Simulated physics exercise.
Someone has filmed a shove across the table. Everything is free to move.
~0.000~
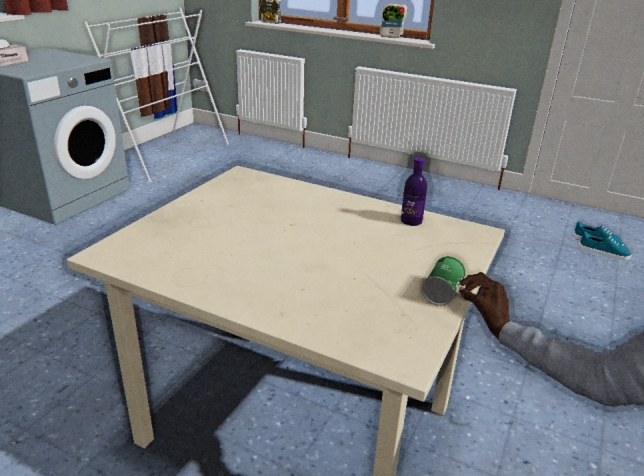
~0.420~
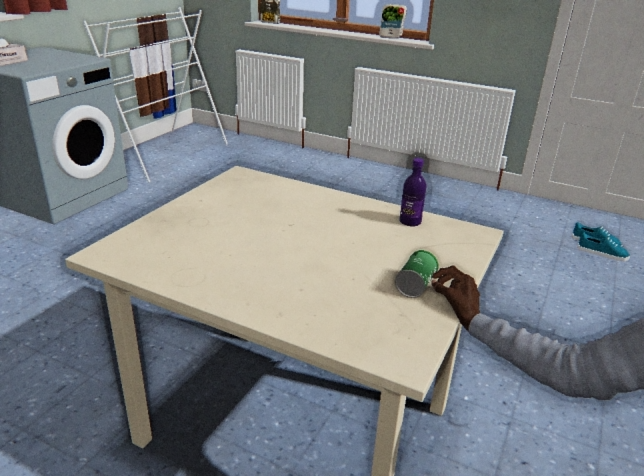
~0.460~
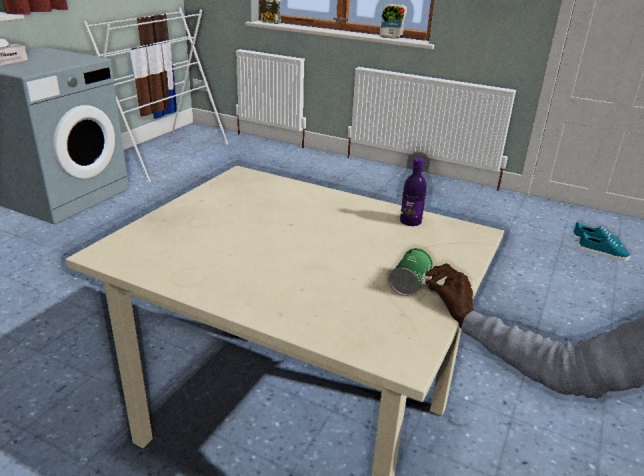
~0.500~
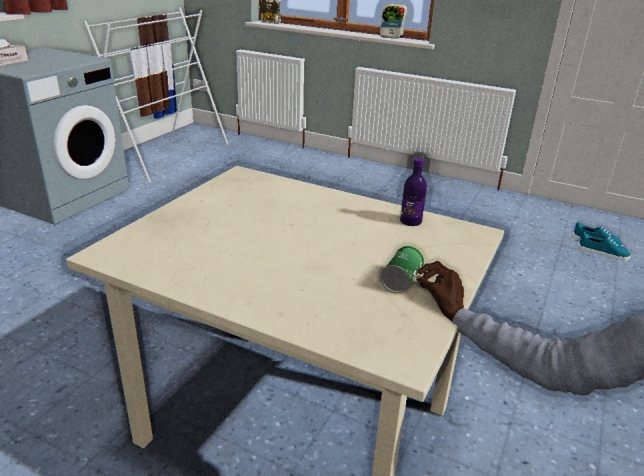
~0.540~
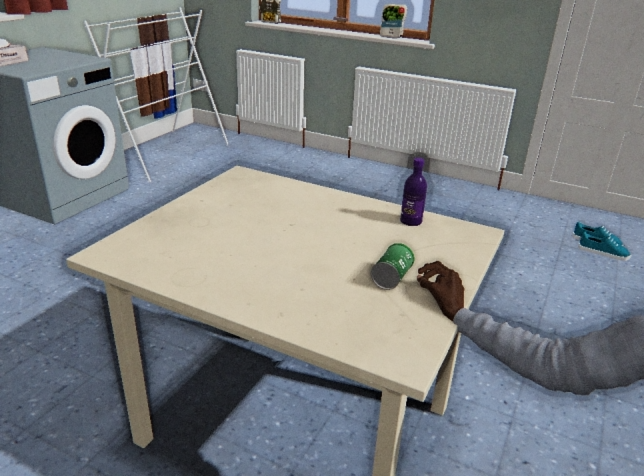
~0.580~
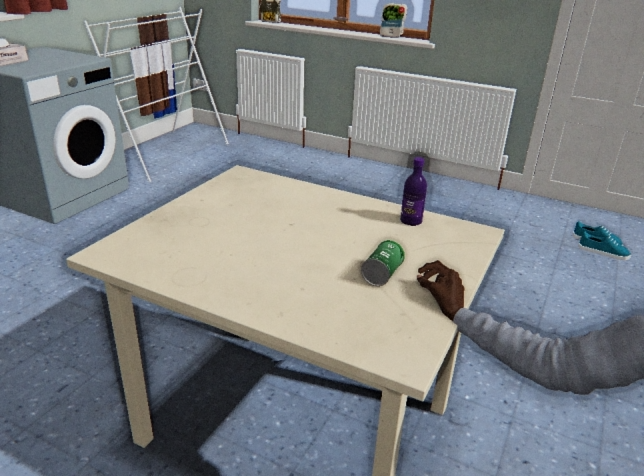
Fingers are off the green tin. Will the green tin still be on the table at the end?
The green tin falls off the table.
After 0.98 s, green tin shifted well along near (294, 238).
After 1.58 s, green tin shifted well along near (185, 206).
After 2.08 s, green tin now off the table.
In the end (2.3 s), off the table, green tin.
